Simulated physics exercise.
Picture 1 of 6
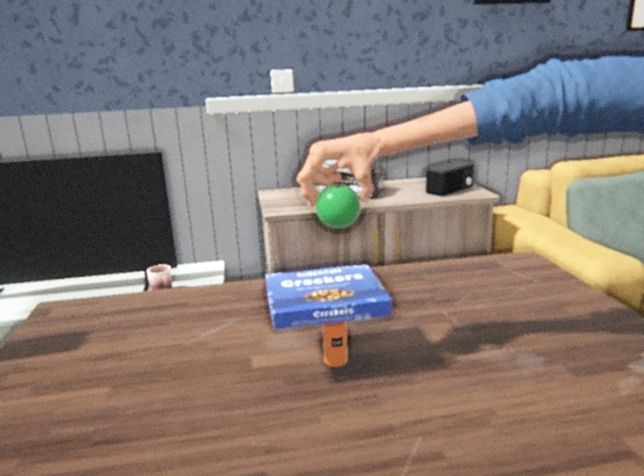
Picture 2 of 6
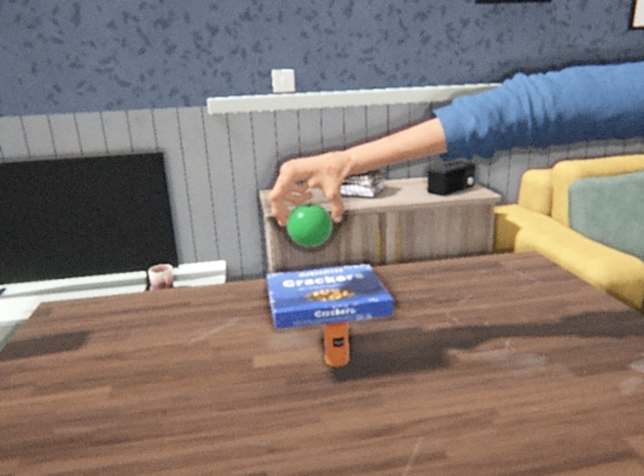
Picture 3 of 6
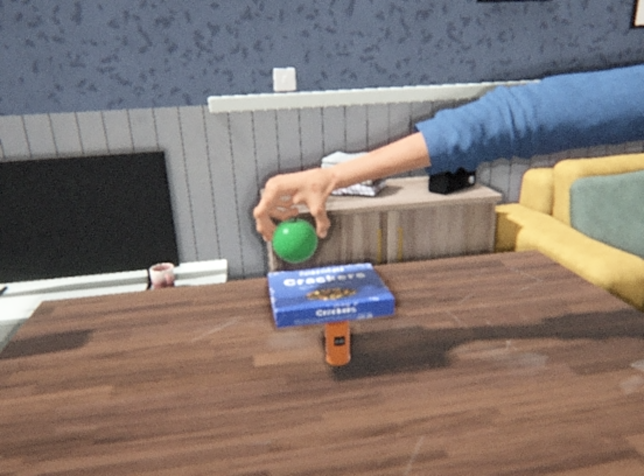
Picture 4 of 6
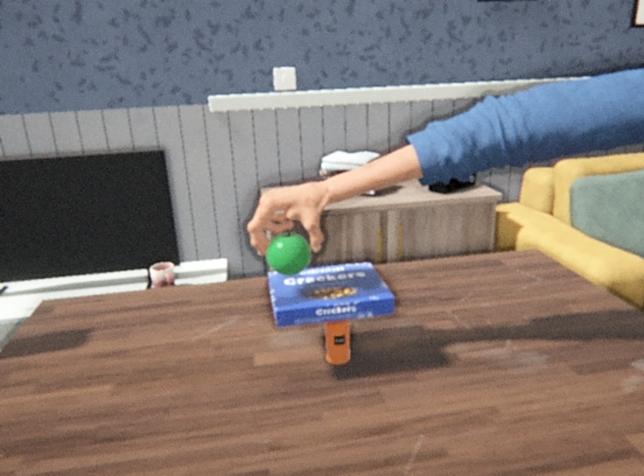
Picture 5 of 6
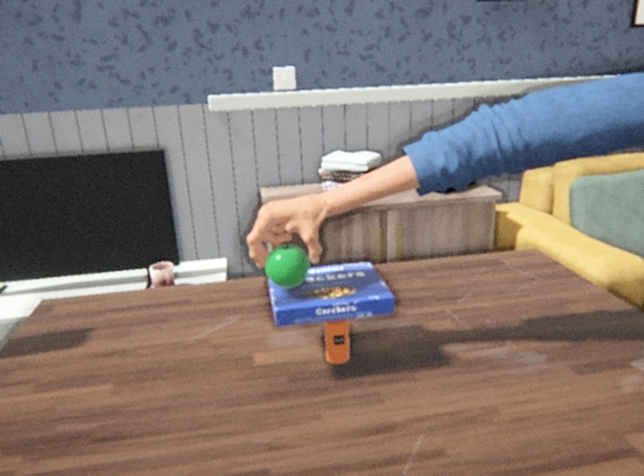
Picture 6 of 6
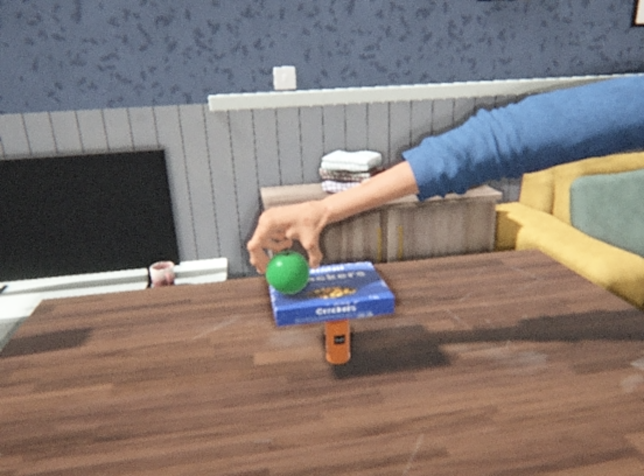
A green ball-like fruit, held in the fingertips of a blue-sleeved arm, moves left and down above a blue crackers box perched on a small orange bottle on a wooden table. It then lowers almost straight down to the left part of the box's top, with the hand still around it.
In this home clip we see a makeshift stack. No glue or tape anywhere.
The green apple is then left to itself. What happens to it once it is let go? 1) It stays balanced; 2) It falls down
Option 2: It falls down.
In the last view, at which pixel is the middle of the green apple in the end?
Near (264, 360).
Then, 0.40 s after the last picture, green apple and blue packet now fallen.
Then, 0.60 s after the last picture, things are still on the move.
By the end, fallen, green apple and blue packet; left askew, orange shaker. Seen from the same camera at the end, green apple near (264, 360). The stack loses its balance.
